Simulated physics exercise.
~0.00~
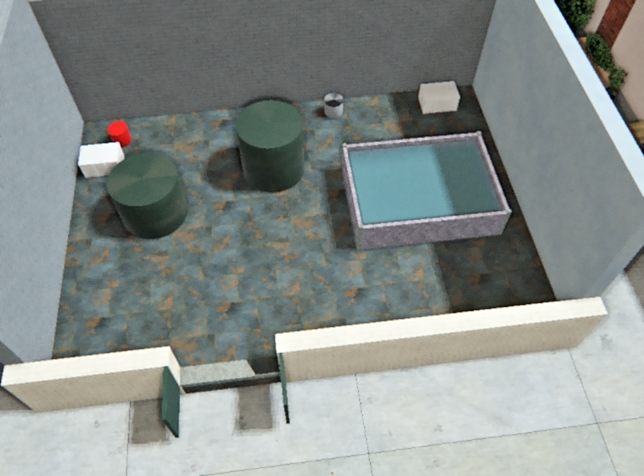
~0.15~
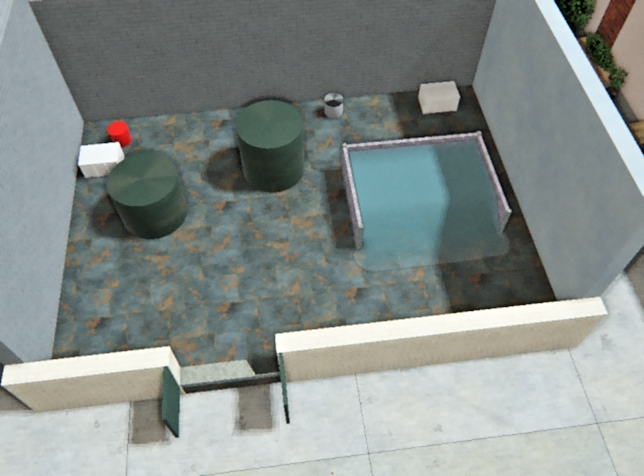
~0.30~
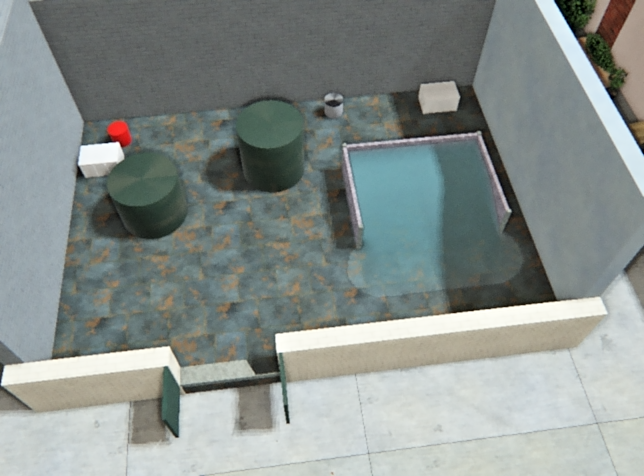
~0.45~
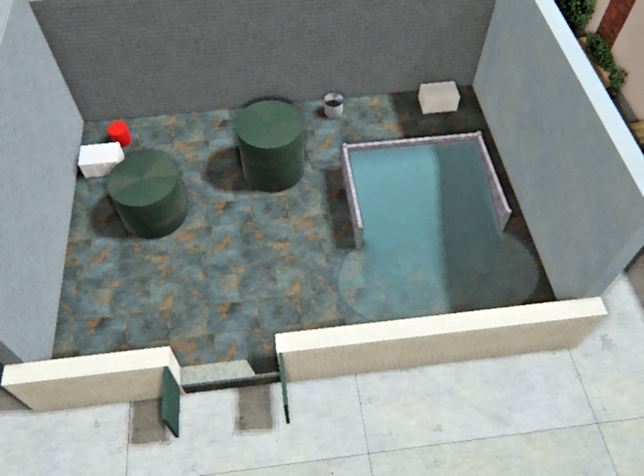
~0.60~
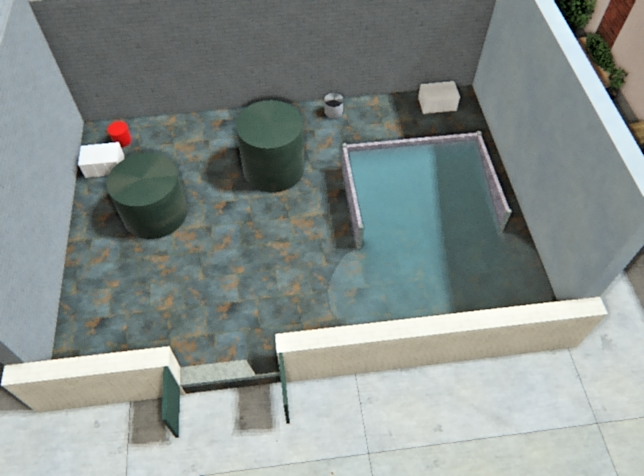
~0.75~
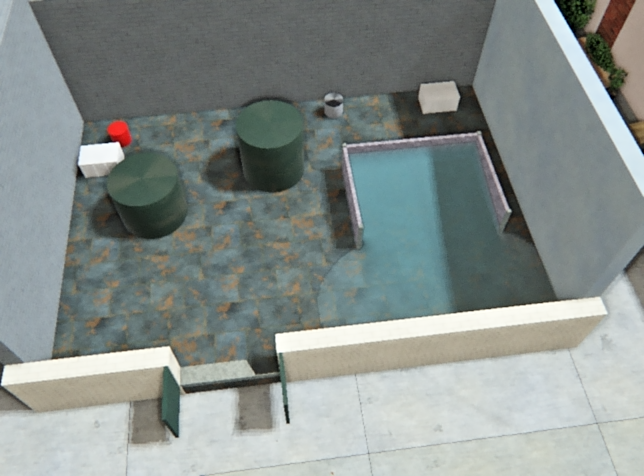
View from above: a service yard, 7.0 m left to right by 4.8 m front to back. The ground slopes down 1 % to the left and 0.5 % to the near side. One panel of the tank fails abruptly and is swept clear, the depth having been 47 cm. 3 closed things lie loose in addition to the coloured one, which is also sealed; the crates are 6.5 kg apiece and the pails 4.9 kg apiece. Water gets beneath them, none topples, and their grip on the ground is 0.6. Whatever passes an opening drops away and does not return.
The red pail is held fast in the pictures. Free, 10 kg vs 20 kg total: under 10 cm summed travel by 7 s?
The lighter option works.
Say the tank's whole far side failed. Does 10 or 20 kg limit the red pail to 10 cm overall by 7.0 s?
So the heavier choice alone.
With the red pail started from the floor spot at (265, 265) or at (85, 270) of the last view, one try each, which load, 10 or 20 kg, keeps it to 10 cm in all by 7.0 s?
Light one suffices, then heavy one only.
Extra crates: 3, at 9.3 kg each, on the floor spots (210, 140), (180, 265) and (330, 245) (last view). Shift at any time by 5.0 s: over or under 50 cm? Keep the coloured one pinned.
Results, in sequence: Not exceeded / exceeded / not exceeded.
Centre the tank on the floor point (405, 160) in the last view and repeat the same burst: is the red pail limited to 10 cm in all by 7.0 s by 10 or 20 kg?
Then the lighter mass suffices.
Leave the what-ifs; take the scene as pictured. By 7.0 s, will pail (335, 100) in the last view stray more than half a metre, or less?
That one stays inside the limit.
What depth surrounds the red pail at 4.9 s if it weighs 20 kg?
Around 0 cm.
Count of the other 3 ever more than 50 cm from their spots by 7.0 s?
Count: 2.
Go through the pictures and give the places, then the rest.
The first picture shows the red pail at (118, 128) rests on the ground; 3.1 m2 under water; 0 of 4 have shifted.
The second picture shows the red pail at (118, 128) rests on the ground; water covers 4.1 m2; 0 of 4 have shifted.
The third picture shows the red pail at (118, 128), on the bottom; 5.1 m2 under water; 0 of 4 have shifted.
The fourth picture shows the red pail at (118, 128) rests on the ground; 6.5 m2 under water; 0 of 4 have shifted.
The fifth picture shows the red pail at (118, 128) rests on the ground; 7.6 m2 under water; 0 of 4 have shifted.
The sixth picture shows the red pail at (118, 128) rests on the ground; 7.9 m2 under water; 0 of 4 have shifted.
After 1.4 s the red pail would be 0 cm from its start with 10 kg and 0 cm from its start with 20 kg; 0 cm of water round it then.
After 3.1 s the red pail would be 0 cm from its start with 10 kg and 0 cm from its start with 20 kg; 0 cm of water round it then.
After 4.9 s the red pail would be 0 cm from its start with 10 kg and 0 cm from its start with 20 kg; 0 cm of water round it then.
After 7.0 s the red pail would be 0 cm from its start with 10 kg and 0 cm from its start with 20 kg; 5 cm of water round it then.
